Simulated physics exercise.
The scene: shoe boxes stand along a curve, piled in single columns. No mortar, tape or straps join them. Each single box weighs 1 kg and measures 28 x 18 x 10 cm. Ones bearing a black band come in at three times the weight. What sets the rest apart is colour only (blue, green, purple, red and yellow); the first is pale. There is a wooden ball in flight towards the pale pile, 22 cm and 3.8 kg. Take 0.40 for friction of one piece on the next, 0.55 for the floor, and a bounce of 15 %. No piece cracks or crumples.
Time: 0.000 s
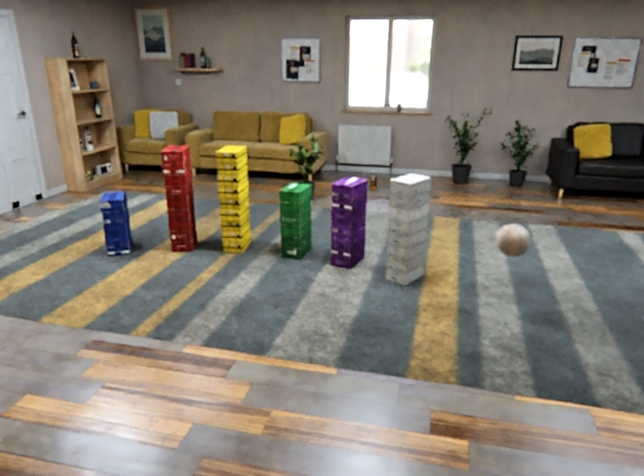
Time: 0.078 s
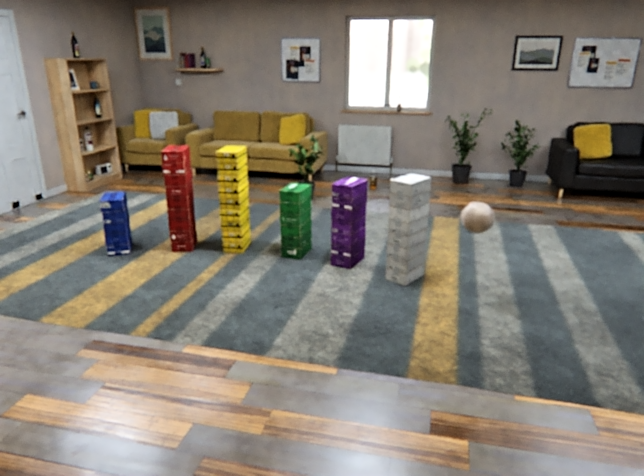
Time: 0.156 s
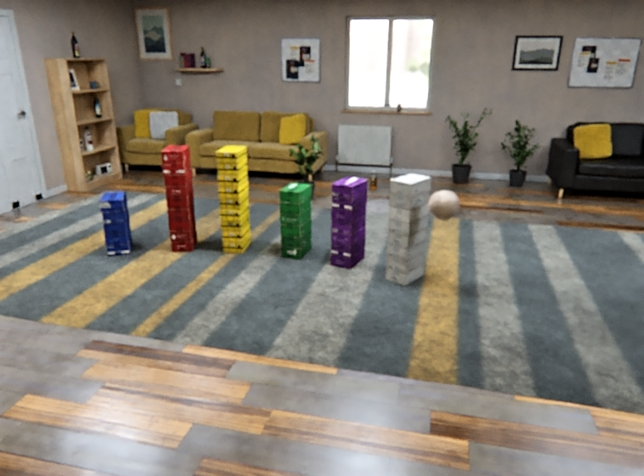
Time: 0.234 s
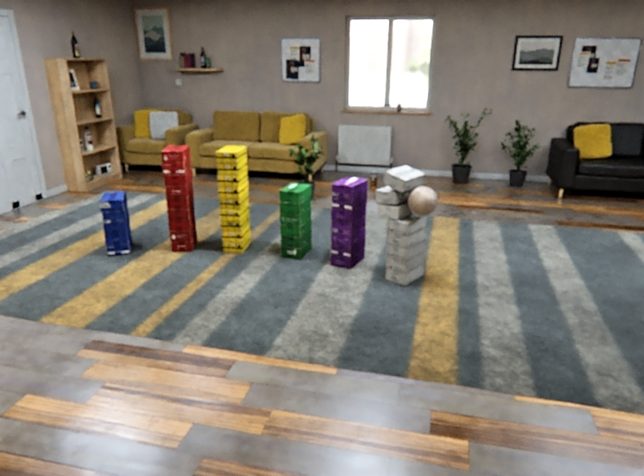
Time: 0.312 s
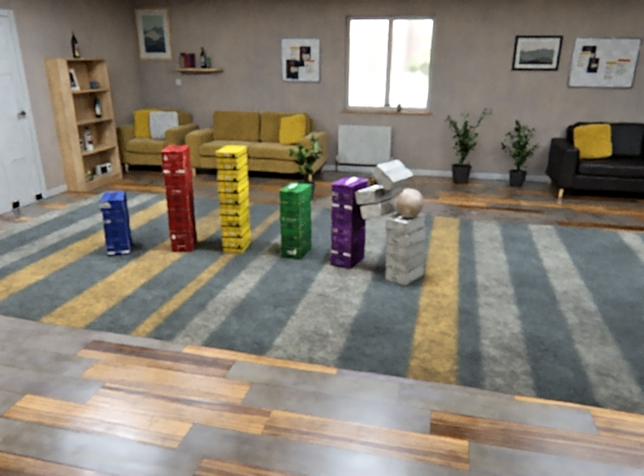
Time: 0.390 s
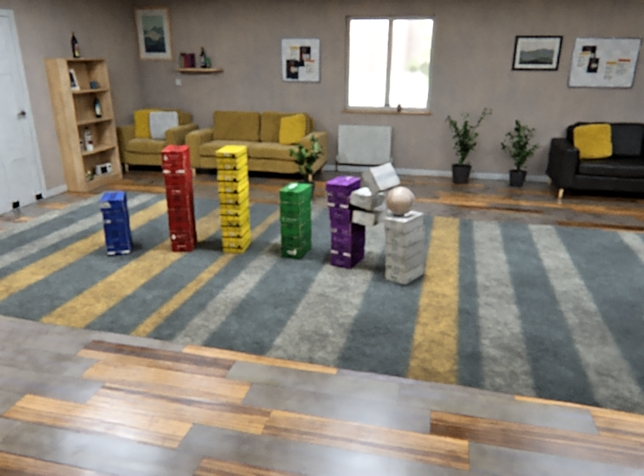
A broad grey rug with pale and yellow stripes covers a wooden living-room floor, seen from slightly above by a still camera, with sofas, plants and a window behind. Six single-column box stacks stand across it, blue, red, yellow, green, purple and pale from left to right. A wooden ball flies in from the right and strikes the pale stack, knocking its upper boxes leftward against the purple one, whose top shifts slightly.
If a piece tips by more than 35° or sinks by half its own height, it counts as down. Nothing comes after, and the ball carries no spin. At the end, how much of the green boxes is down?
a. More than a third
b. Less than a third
More than a third.
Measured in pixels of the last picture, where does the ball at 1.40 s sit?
It should be near pixel (395, 253).
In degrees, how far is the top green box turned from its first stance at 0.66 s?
Close to 0° of tilt compared with the start.
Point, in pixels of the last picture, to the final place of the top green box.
Near pixel (256, 197).
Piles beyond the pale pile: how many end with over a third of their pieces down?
Count: 2.
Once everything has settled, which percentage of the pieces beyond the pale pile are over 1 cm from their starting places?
Fraction: 35 %.
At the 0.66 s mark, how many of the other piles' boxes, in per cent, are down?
0 per cent at that moment.
By 0.66 s, 3 of the pale pile down; none of the 6 green boxes down (0 of 36 in all colours); top green box unmoved; top purple box tilted 10°.
By 1.40 s, 3 of the pale pile down; none of the 6 green boxes down (6 of 36 in all colours); top green box tilted 18°; top purple box tilted 15°, 9 cm lower.
When it is over (2.3 s), 3 of the pale pile down; 6 of the 6 green boxes down (12 of 36 in all colours); top green box tilted 44°, 8 cm lower; top purple box tilted 39°, 32 cm lower. That is 100 per cent. In pixels of the last frame, middles, top green box near (256, 197), top purple box near (289, 215).
